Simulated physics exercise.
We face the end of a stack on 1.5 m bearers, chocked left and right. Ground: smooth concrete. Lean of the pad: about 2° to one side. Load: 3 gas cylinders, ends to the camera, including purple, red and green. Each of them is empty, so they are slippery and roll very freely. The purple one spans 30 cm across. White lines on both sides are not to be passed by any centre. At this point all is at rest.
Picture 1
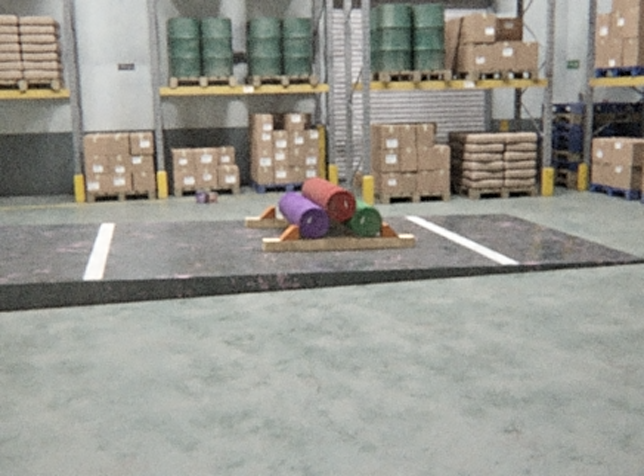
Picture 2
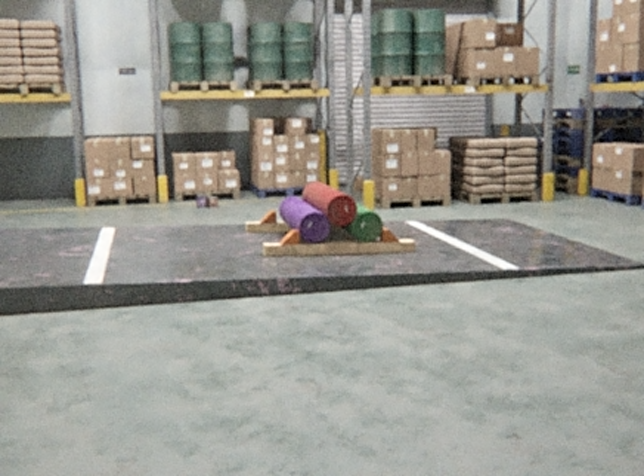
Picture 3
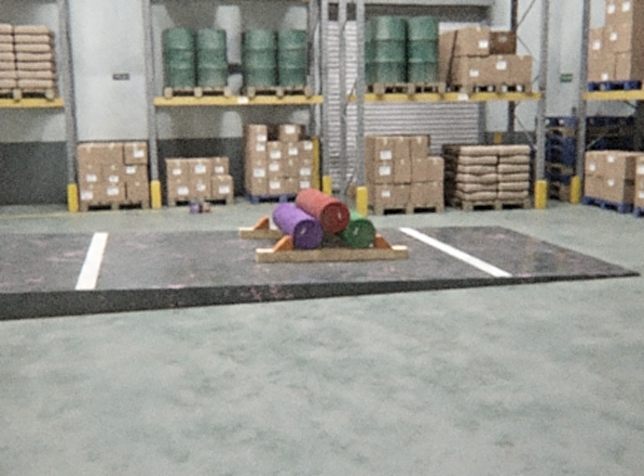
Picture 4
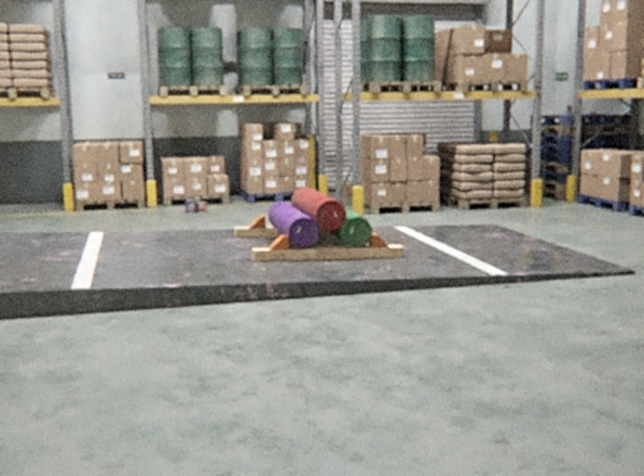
Purple, red and green cylinders resting stacked between wooden chocks on a dark warehouse pad, unmoving as the view shifts slightly.
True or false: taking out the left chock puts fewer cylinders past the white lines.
True.
With the left chock gone, after 2.1 s, purple is on the bearers, 10 cm from the bearers' left end; red is on the bearers, 70 cm from the bearers' left end; green is on the bearers, 45 cm from the bearers' right end; 0 past a line.
With the left chock gone, finally, purple is on the bearers, 40 cm from the bearers' left end; red is on the bearers, 70 cm from the bearers' left end; green is on the bearers, 45 cm from the bearers' right end; 0 past a line.
With the right chock gone, after 2.8 s, purple is on the bearers, 70 cm from the bearers' right end, rolling right; red is on the bearers, 10 cm from the bearers' right end, rolling right; green is past the right line; 1 past a line.
With the right chock gone, finally, purple is past the right line; red is past the right line; green is past the right line; 3 past a line.
